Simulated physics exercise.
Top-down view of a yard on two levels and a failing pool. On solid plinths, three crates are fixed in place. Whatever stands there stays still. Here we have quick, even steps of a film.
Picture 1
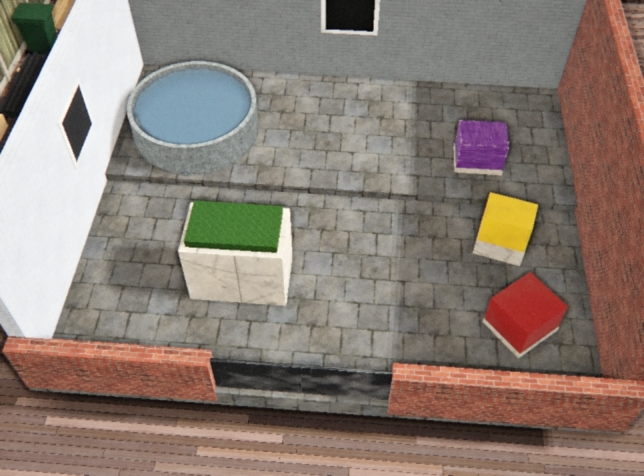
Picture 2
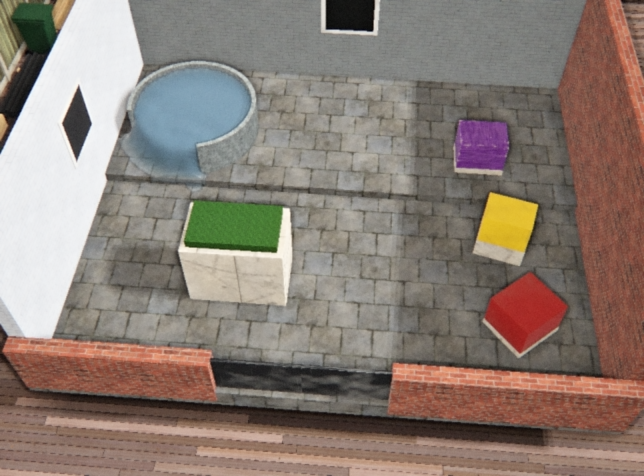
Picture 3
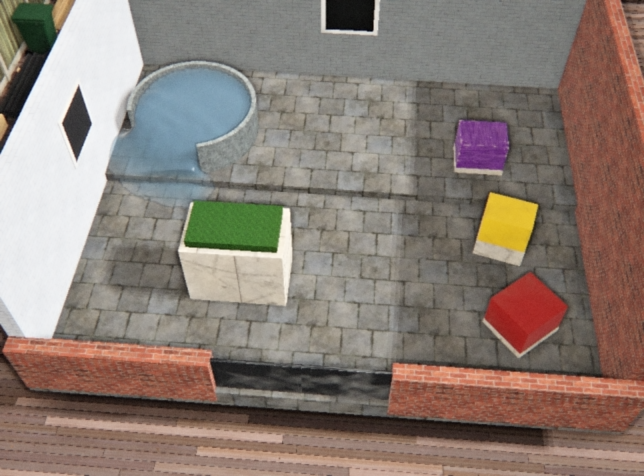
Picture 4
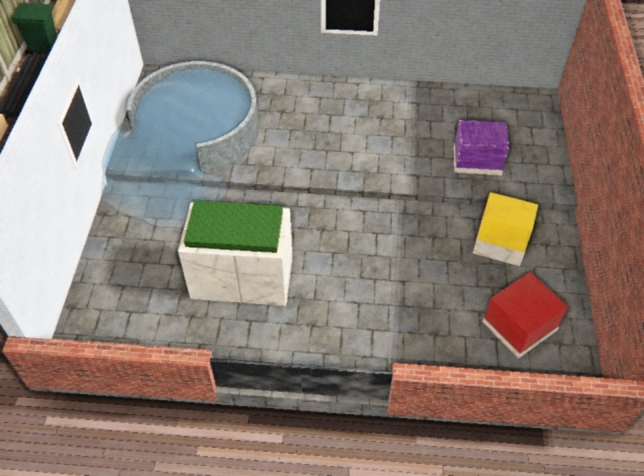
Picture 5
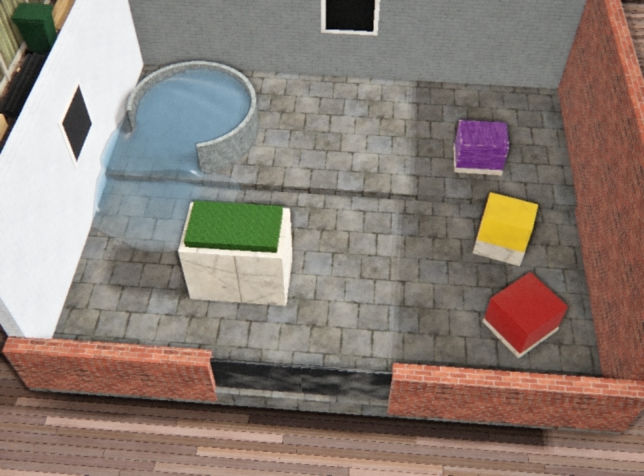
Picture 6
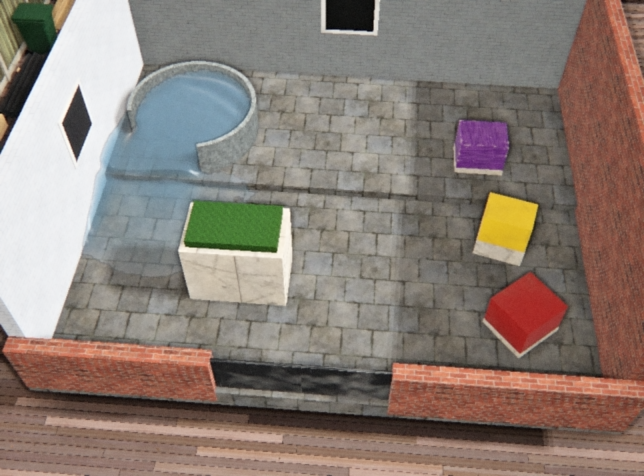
Water in a round stone pool at the upper left of a walled, paved yard sits still, then pours through a gap in the pool's front. It spreads over the paving along the white wall, reaching beside the green-topped block, while the purple, yellow and red blocks at right stay put.
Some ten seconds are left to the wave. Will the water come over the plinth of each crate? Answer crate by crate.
The purple crate: No, it stays dry. The red crate: Yes, water reaches it. The yellow crate: No, it stays dry.
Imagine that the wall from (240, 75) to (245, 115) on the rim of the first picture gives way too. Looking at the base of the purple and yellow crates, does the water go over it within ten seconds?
Within ten seconds the purple crate is drenched and the yellow crate stays untouched.
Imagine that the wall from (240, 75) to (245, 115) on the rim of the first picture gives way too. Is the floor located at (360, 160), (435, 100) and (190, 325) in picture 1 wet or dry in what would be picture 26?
Spot one inundated, spot two inundated, spot three spared.
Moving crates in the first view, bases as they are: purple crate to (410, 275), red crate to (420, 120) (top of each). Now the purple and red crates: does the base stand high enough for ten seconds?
The purple crate gets flooded, while the red crate stays clear.
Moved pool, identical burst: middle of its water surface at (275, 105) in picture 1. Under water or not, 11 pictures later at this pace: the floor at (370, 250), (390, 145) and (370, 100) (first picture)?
Taking the three spots in order: Swamped, bare, bare.
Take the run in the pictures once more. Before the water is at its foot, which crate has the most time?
Clearly the crate marked purple.
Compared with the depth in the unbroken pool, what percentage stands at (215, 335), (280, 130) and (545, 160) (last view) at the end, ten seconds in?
Respectively 10, 0 and 0 per cent.
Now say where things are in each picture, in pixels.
The first picture shows the round tank at (193, 106) is whole and still.
In the second picture, water pours out at (156, 156) and has run to (125, 139).
In the third picture, the front is at a hidden place, out from the gap at (156, 157).
In the fourth picture, water pours out at (156, 158) and has run to a hidden place.
In the fifth picture, water pours out at (156, 158) and has run to a hidden place.
In the sixth picture, the front is at (158, 272), out from the gap at (156, 158).
A moment on, water covers 20 % of the floor; the purple crate not reached, the red crate not reached, the yellow crate not reached.
Next, water covers 25 % of the floor; the purple crate not reached, the red crate not reached, the yellow crate not reached.
Then, water covers 35 % of the floor; the purple crate not reached, the red crate not reached, the yellow crate not reached.
Later, water covers 55 % of the floor; the purple crate not reached, the red crate water round its plinth, the yellow crate water round its plinth.
In the end, water covers 60 % of the floor; the purple crate stayed above the water, the red crate was topped, the yellow crate stayed above the water.
